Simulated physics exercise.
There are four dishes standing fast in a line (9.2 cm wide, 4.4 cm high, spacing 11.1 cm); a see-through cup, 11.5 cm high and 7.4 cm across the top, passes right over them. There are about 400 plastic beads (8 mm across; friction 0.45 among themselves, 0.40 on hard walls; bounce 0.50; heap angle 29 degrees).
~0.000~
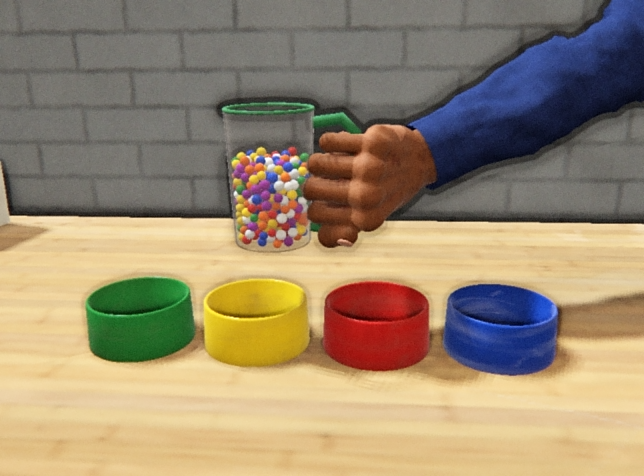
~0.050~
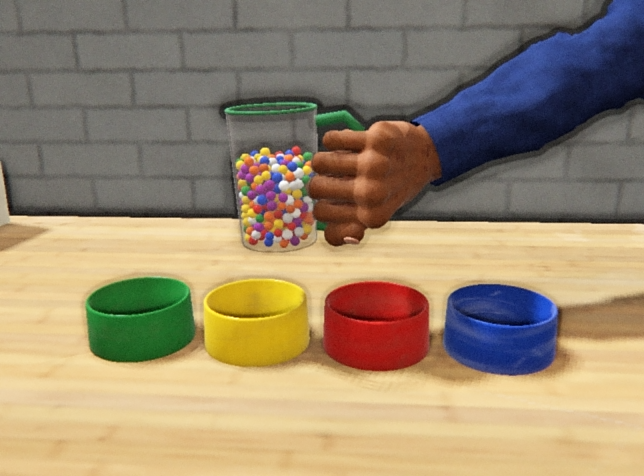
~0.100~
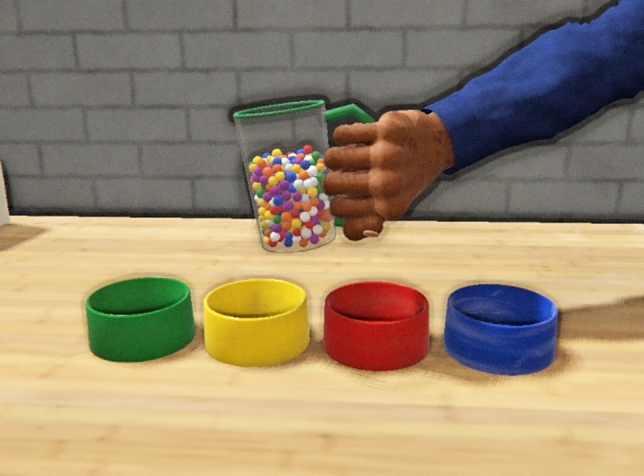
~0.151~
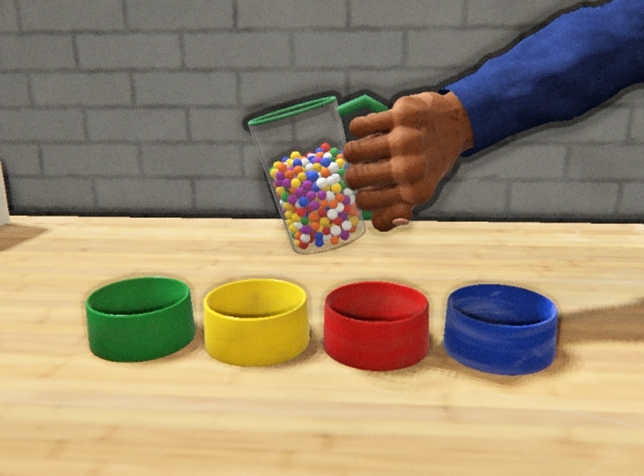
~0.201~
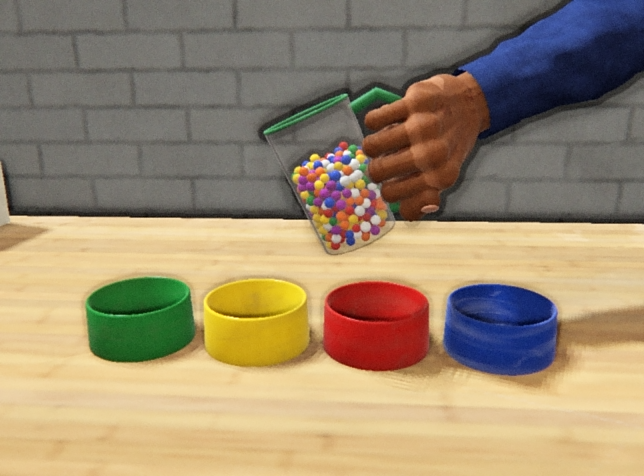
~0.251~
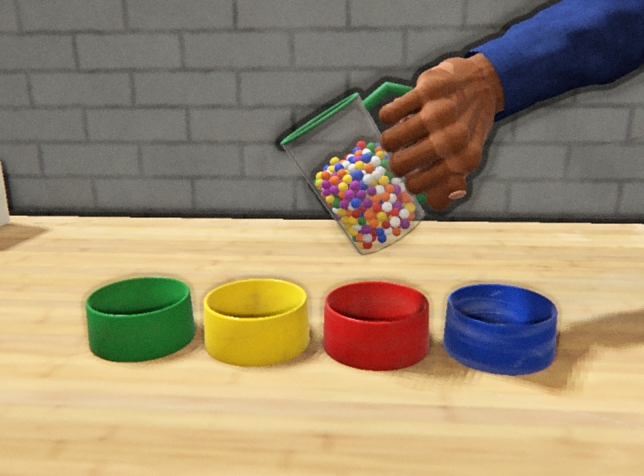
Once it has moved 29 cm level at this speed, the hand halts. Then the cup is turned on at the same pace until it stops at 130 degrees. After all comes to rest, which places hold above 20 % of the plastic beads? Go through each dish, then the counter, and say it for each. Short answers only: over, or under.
Red under. Blue over. Green under. Yellow under. Counter under.
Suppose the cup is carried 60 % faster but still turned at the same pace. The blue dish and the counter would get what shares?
Shares - blue 100, counter 0.
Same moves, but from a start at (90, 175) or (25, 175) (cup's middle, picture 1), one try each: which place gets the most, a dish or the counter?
Red, then yellow.
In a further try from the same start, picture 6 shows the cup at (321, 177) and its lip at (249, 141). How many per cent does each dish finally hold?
Kept per dish: Red = 40, blue = 20, green = 0, yellow = 0.
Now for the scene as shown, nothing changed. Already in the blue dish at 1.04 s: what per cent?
It works out to some 60 per cent.
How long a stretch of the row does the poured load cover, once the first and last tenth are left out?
About 6 cm.
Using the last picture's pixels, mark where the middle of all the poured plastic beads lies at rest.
Around (501, 323).
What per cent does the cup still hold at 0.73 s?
Roughly 95 per cent, give or take.
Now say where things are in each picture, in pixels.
Cup at (271, 177), tilt 0 degrees, lip at (225, 109), moved 0.0 cm; middle of the pieces at (274, 198); green dish at (139, 296); yellow dish at (256, 298); red dish at (376, 301); blue dish at (501, 304), in the first picture.
Cup at (276, 177), tilt 2 degrees, lip at (228, 110), moved 0.4 cm; middle of the pieces at (280, 198), in the second picture.
Cup at (289, 177), tilt 7 degrees, lip at (236, 115), moved 1.6 cm; middle of the pieces at (295, 197), in the third picture.
Cup at (311, 177), tilt 15 degrees, lip at (251, 123), moved 3.5 cm; middle of the pieces at (320, 197), in the fourth picture.
Cup at (334, 177), tilt 24 degrees, lip at (266, 132), moved 5.4 cm; middle of the pieces at (345, 195), in the fifth picture.
Cup at (356, 177), tilt 32 degrees, lip at (283, 143), moved 7.3 cm; middle of the pieces at (370, 194); green dish at (139, 296); yellow dish at (256, 298); red dish at (376, 301); blue dish at (501, 304). Its pace works out near 170 degrees a second; the hand travels 38 cm a second, in the sixth picture.
Then, at 0.54 s, tilt 81 degrees; cup holds 100 %.
After 0.73 s, tilt 113 degrees; cup holds 95 %, blue 5 %.
Then, at 1.04 s, tilt 130 degrees; cup holds 25 %, blue 60 %.
At rest (1.7 s), red 0 %, blue 95 %, green 0 %, yellow 0 %, counter 5 %.
